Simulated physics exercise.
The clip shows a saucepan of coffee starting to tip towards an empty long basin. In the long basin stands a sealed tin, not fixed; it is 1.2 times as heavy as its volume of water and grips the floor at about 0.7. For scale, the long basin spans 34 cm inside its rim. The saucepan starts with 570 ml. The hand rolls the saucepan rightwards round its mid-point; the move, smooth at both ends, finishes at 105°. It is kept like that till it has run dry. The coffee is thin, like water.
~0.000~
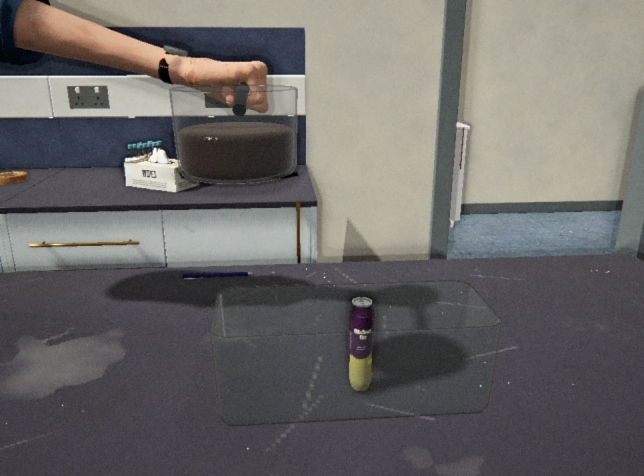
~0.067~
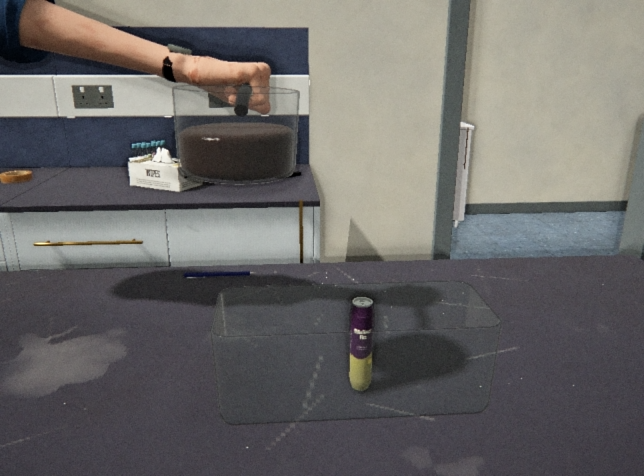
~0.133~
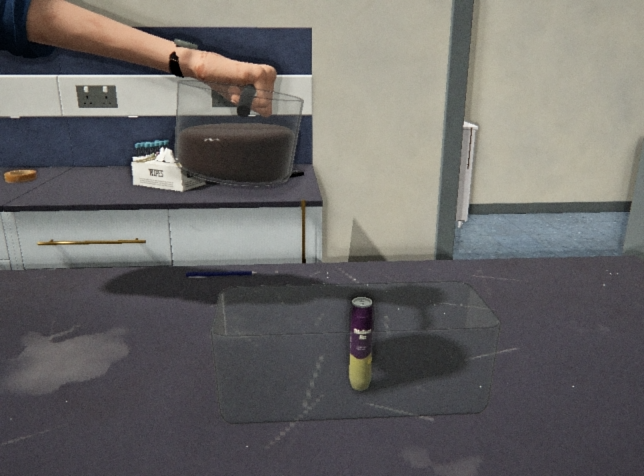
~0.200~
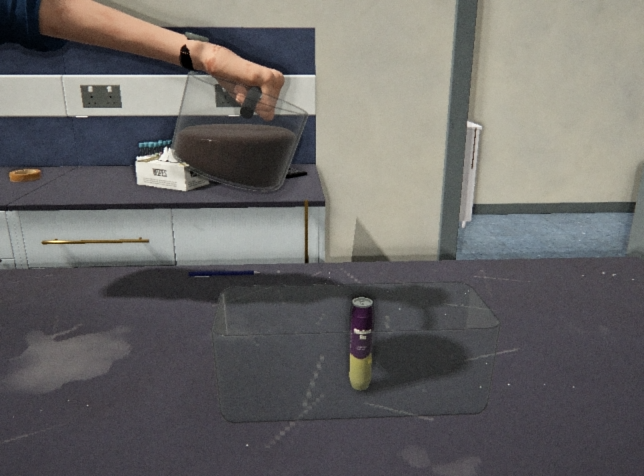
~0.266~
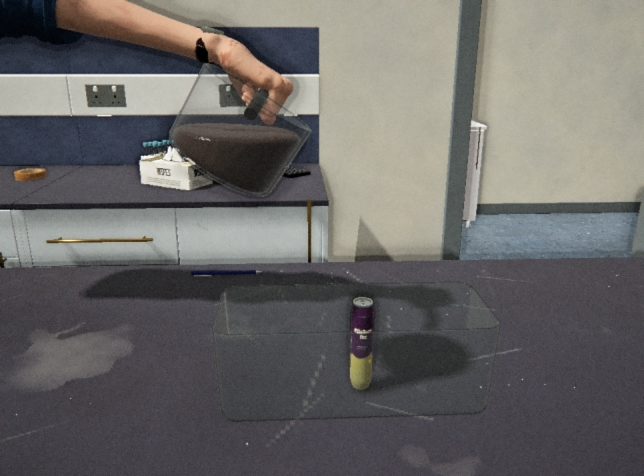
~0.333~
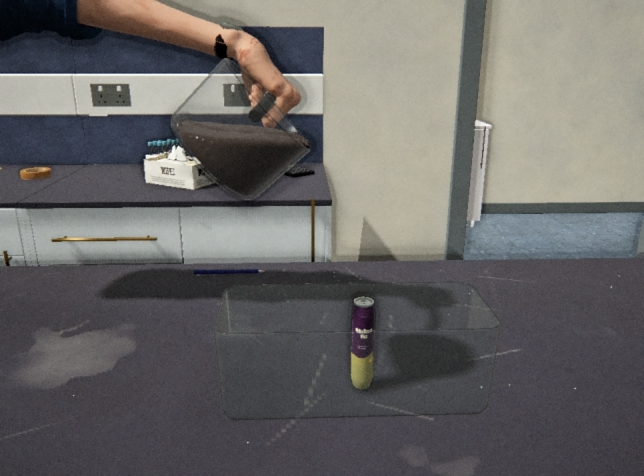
To begin with, a hand holds a clear container of dark brown liquid upright above an empty, clear long basin, with a purple and yellow tin standing nearby. The hand then rolls the container rightwards, slowly at first, until it leans steeply, the liquid still inside.
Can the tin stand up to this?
It falls.
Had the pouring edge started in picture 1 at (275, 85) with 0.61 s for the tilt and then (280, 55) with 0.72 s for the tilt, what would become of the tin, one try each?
First it falls; then it goes over.
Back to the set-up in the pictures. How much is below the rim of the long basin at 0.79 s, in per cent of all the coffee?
Near 70 in a hundred.
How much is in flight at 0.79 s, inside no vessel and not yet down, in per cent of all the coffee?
Near 18 in a hundred.
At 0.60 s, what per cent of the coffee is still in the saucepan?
Near 38 in a hundred.
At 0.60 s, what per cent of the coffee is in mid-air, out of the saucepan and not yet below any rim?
About 52 per cent.
By 0.60 s the tilt is 98° and 38 per cent is still to pour; the tin stands where it began.
By 0.79 s the tilt is 105° and 11 per cent is still to pour; the tin stands where it began.
By 0.99 s the tilt is 105° and 1 per cent is still to pour; the tin leans 20°.
By 1.21 s the tilt is 105° and 0 per cent is still to pour; the tin lies on its side.
At rest the tin lies on its side.
